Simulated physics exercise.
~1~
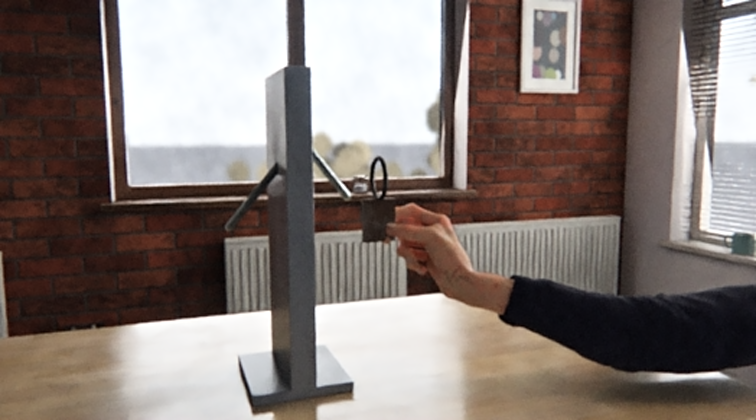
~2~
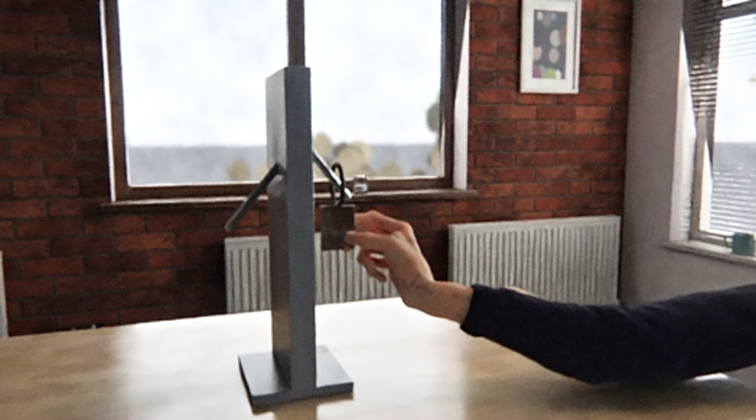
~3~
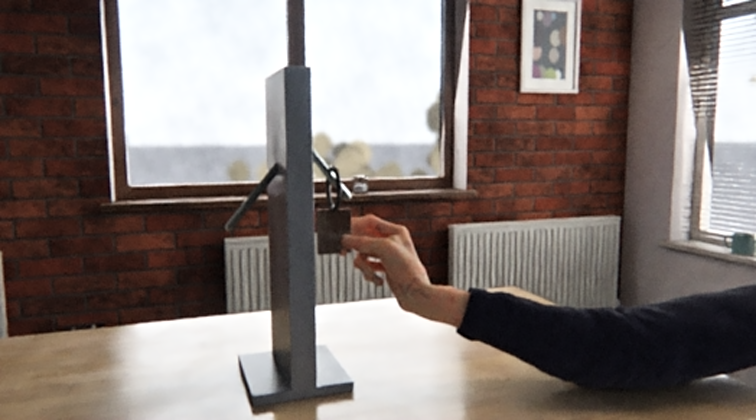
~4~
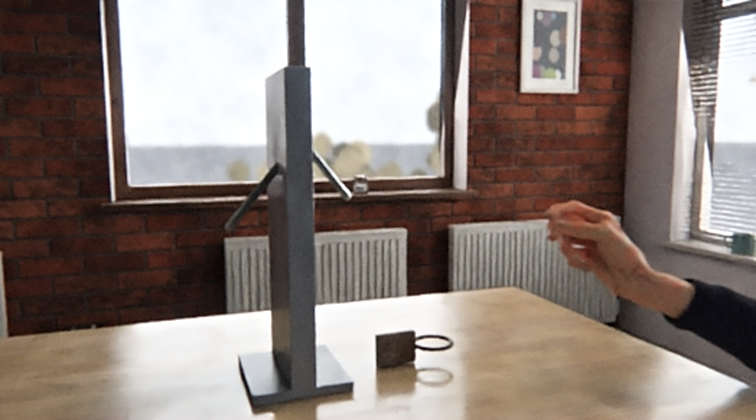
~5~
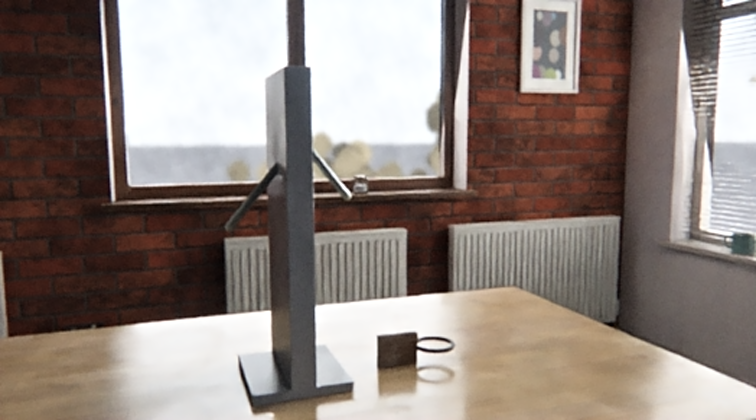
The footage shows a hand bringing a brown tag with a ring leftward to a downward-sloping peg on a gray stand and holding it there. After the hand lets go and withdraws, the tag falls and ends lying on its side on the wooden table.
